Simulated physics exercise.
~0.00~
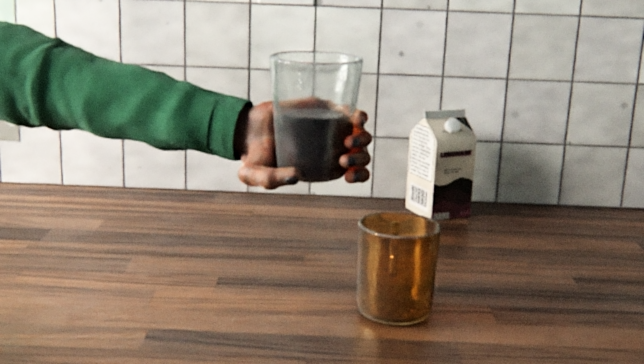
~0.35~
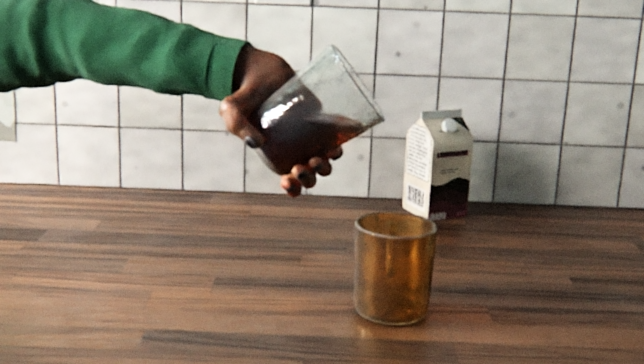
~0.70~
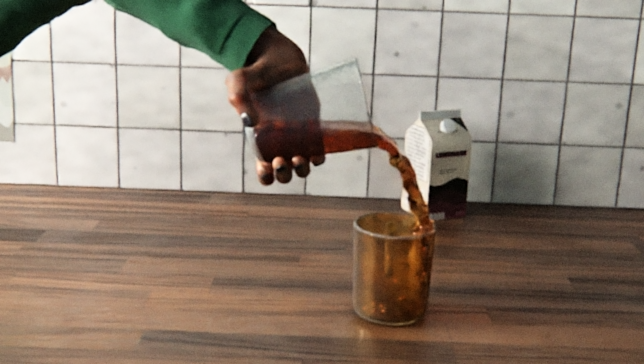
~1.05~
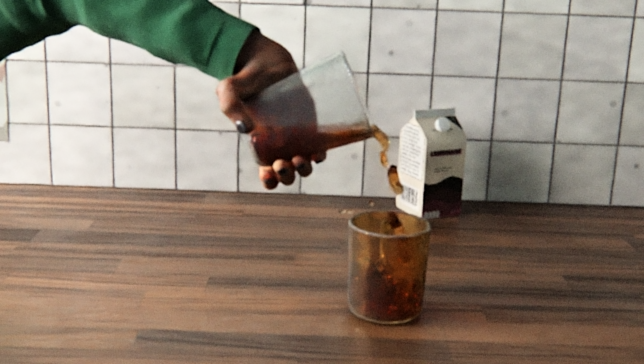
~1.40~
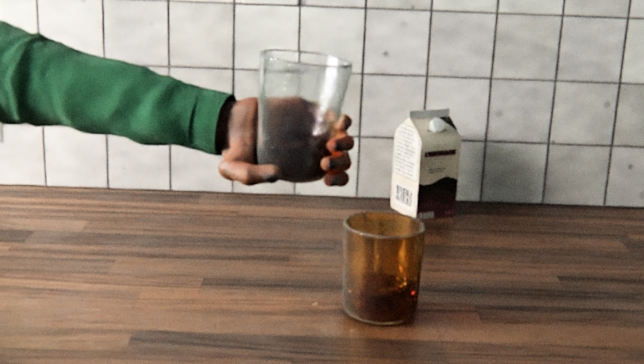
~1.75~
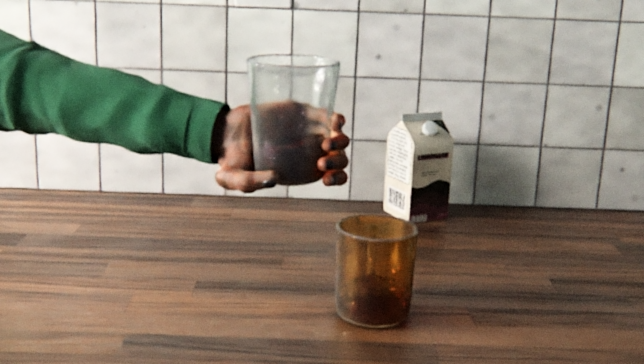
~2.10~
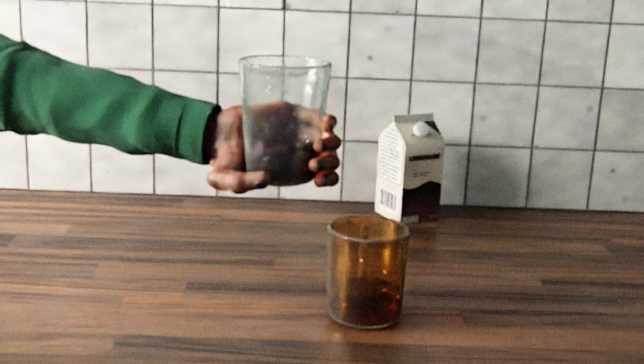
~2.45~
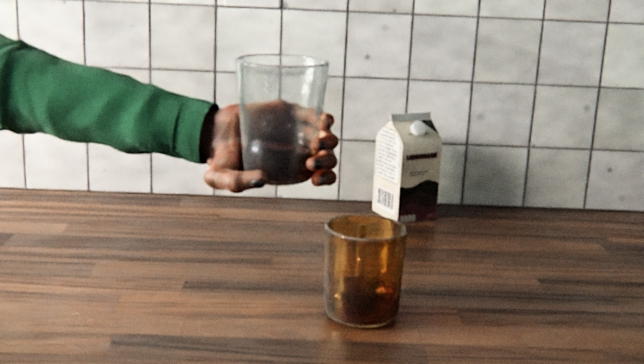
At a wooden counter by a white tiled wall, a green-sleeved arm tipped a clear glass to the right, pouring dark liquid into an amber cup near a carton, then brought it back upright, leaving some in both.
